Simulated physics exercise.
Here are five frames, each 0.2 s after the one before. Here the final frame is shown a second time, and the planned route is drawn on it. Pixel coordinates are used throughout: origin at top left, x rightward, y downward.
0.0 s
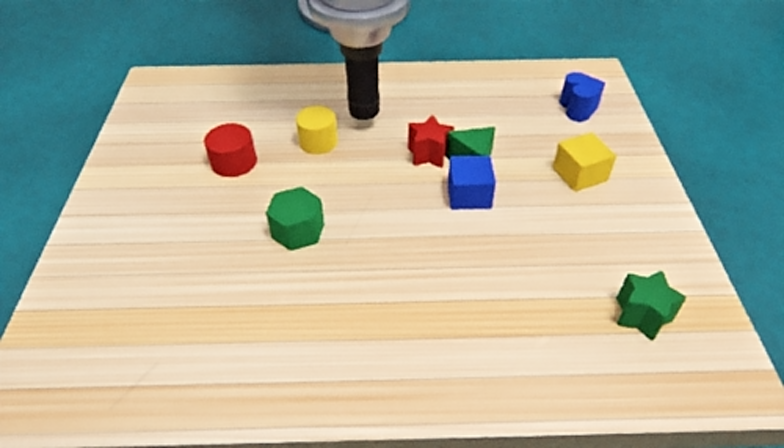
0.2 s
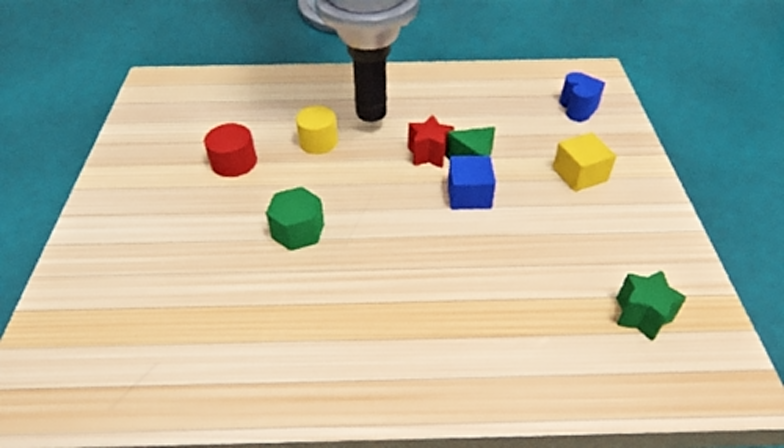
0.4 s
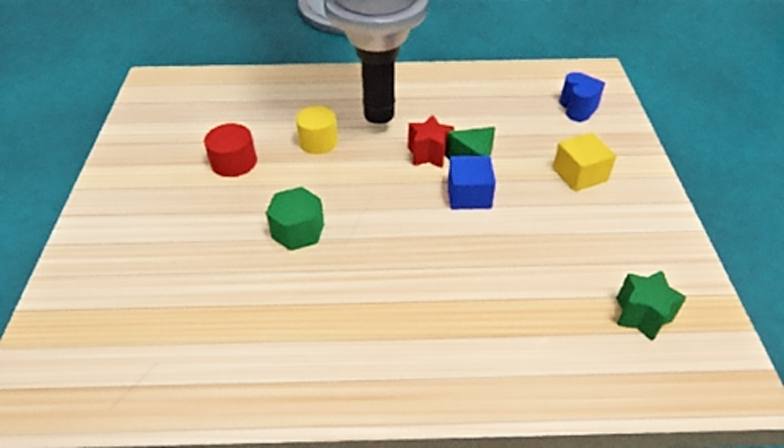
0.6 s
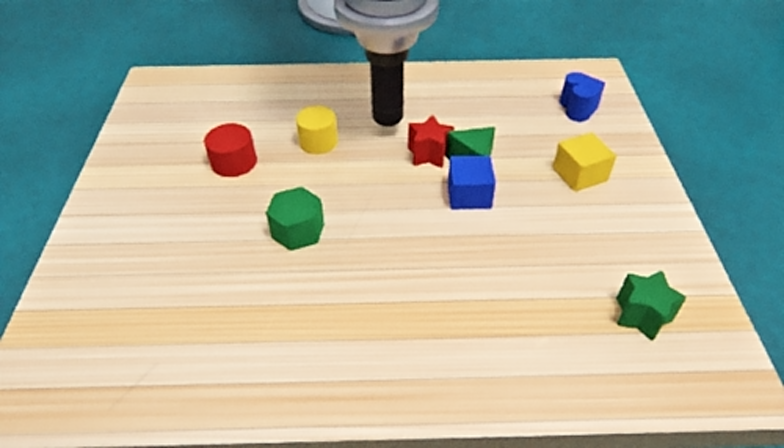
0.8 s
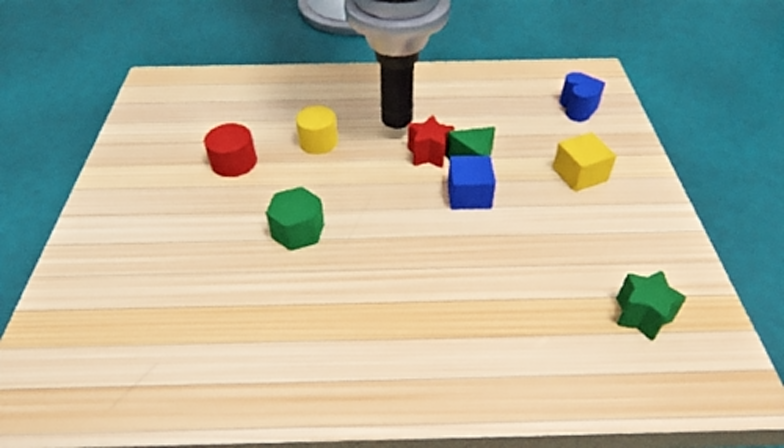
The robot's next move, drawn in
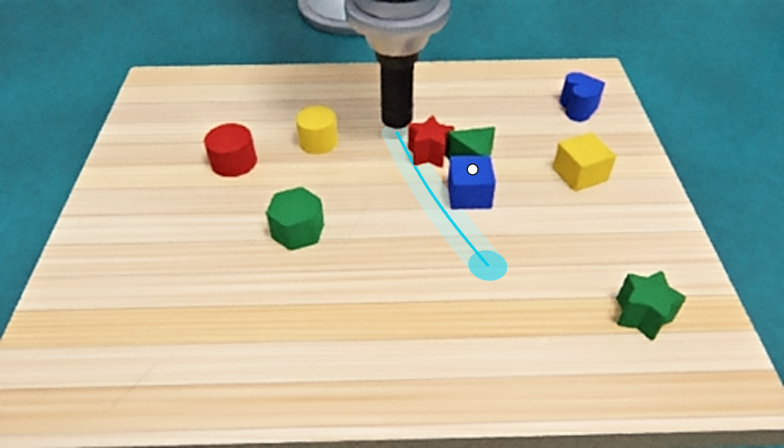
At first, a dark rod hangs from a robotic arm above a wooden board, between a yellow cylinder and a red star beside other coloured blocks. The rod then moves slowly a short way right and slightly nearer the viewer, ending close to the red star, while every block stays still.
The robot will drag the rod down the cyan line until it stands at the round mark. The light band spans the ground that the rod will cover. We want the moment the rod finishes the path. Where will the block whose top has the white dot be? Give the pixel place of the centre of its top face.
I'd place it at (495, 178), taking the centre of its top.
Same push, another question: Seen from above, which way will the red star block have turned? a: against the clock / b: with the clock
Option a.
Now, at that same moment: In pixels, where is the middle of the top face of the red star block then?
Around (459, 152).
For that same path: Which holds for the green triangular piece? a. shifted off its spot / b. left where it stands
My pick is a.
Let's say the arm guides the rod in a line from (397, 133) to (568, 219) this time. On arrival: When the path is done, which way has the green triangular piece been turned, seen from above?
From overhead, the rotation is counterclockwise.
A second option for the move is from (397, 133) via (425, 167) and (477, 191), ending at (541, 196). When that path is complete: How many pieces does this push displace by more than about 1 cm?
Total moved: Three or more.
Drawn move, from (397, 133) over (418, 172) and (448, 216) to (488, 265); the dot is on the blue square.
What follows on the original path. One third of the way, rod at (419, 160); red star block at (453, 146), turned 65° anticlockwise; blue square at (485, 176); green triangular piece at (490, 138).
Two thirds of the way, rod at (450, 204); red star block at (459, 152), turned 100° anticlockwise; blue square at (495, 178), turned 30° clockwise; green triangular piece at (492, 137).
At the end, rod at (490, 253); yellow cylinder still; red star block at (459, 152), turned 100° anticlockwise; blue square at (495, 178), turned 30° clockwise; green triangular piece at (492, 137).
